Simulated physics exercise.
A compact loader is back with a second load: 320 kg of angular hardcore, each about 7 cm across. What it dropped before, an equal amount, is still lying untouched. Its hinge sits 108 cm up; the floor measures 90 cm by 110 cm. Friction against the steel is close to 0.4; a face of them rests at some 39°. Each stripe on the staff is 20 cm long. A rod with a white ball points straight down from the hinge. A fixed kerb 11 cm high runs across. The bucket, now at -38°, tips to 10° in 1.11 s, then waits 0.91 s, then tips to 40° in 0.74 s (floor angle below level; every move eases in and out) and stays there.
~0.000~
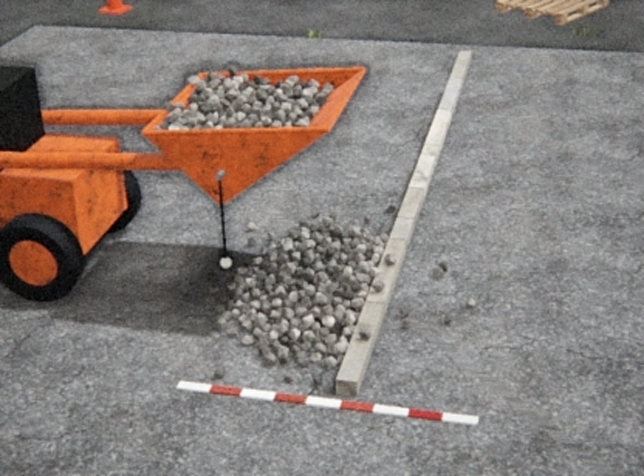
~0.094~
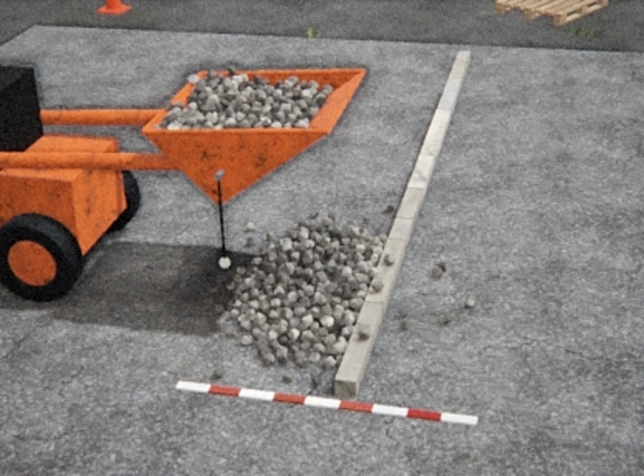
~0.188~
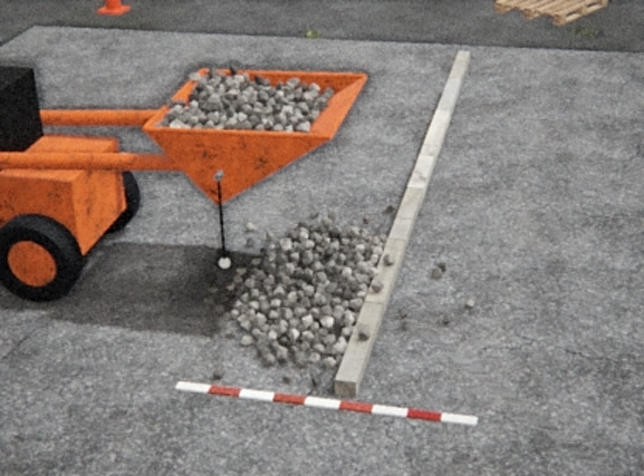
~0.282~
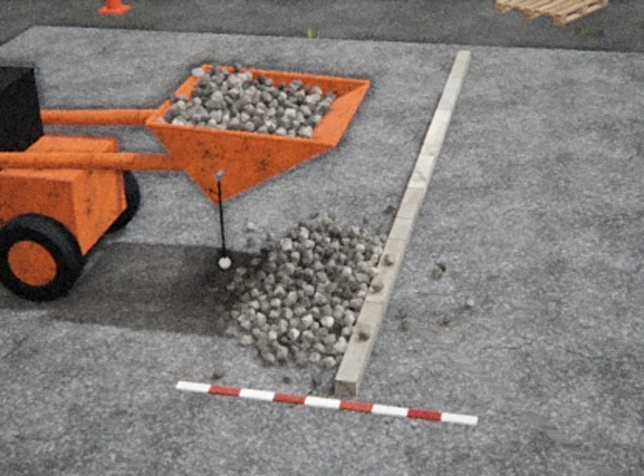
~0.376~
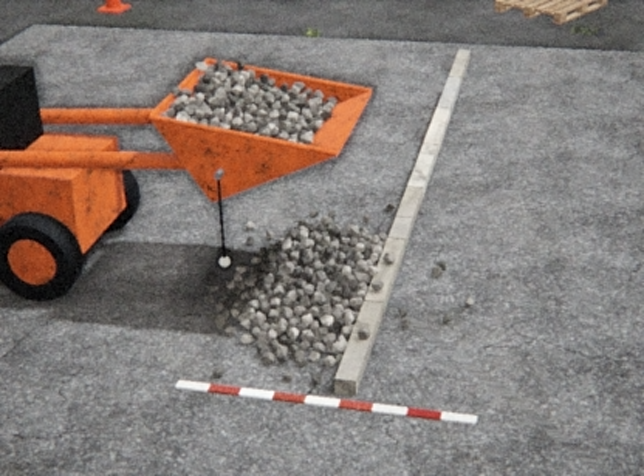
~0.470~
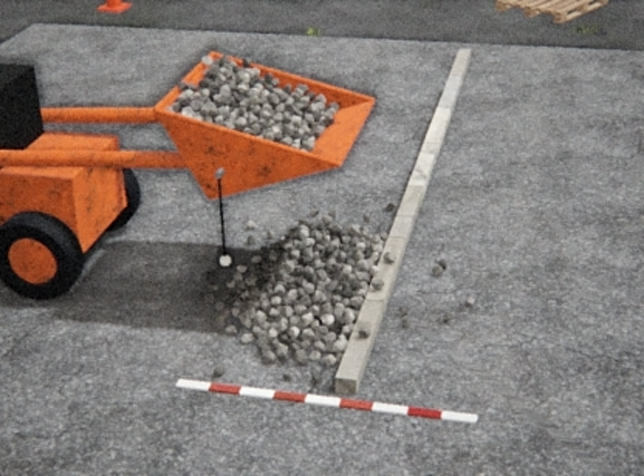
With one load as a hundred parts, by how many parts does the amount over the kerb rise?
About 38 per cent.
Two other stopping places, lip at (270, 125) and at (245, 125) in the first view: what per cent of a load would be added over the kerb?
First some 5, then 0 per cent.
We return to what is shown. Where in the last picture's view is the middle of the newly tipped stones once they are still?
Around (372, 272).
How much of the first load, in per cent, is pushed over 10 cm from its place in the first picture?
Roughly 0 per cent of them.
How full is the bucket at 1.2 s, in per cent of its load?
About 100 per cent.
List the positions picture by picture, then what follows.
The bucket is at -38°, its lip at (328, 130); the top of the load is at (235, 86). The earlier load is highest near (305, 253), 25 cm above ground level, 99 % on this side of the kerb, 1 % over the kerb, in the first frame.
The bucket is at -37°, its lip at (328, 132); the top of the load is at (235, 86); the stones move at 0.1 m/s on average, in the second frame.
The bucket is at -34°, its lip at (330, 137); the top of the load is at (212, 81); the stones move at 0.1 m/s on average, in the third frame.
The bucket is at -30°, its lip at (334, 145); the top of the load is at (215, 78); the stones move at 0.2 m/s on average, in the fourth frame.
The bucket is at -25°, its lip at (337, 154); the top of the load is at (219, 74); the stones move at 0.2 m/s on average, in the fifth frame.
The bucket is at -19°, its lip at (340, 165); the top of the load is at (221, 68); the stones move at 0.3 m/s on average, in the sixth frame.
After 0.8 s the floor is at 2°; in per cent of one load, 100 in the bucket, 99 on this side of the kerb, 1 over the kerb; the foremost stones are at (421, 296).
After 1.2 s the floor is at 10°; in per cent of one load, 100 in the bucket, 99 on this side of the kerb, 1 over the kerb; the foremost stones are at (421, 296).
After 3.2 s the floor is at 40°; in per cent of one load, 15 in the bucket, 170 on this side of the kerb, 15 over the kerb; the foremost stones are at (446, 283).
After 5.8 s the floor is at 40°; in per cent of one load, 0 in the bucket, 161 on this side of the kerb, 39 over the kerb; the foremost stones are at (520, 287). Net gain over the kerb, 38.
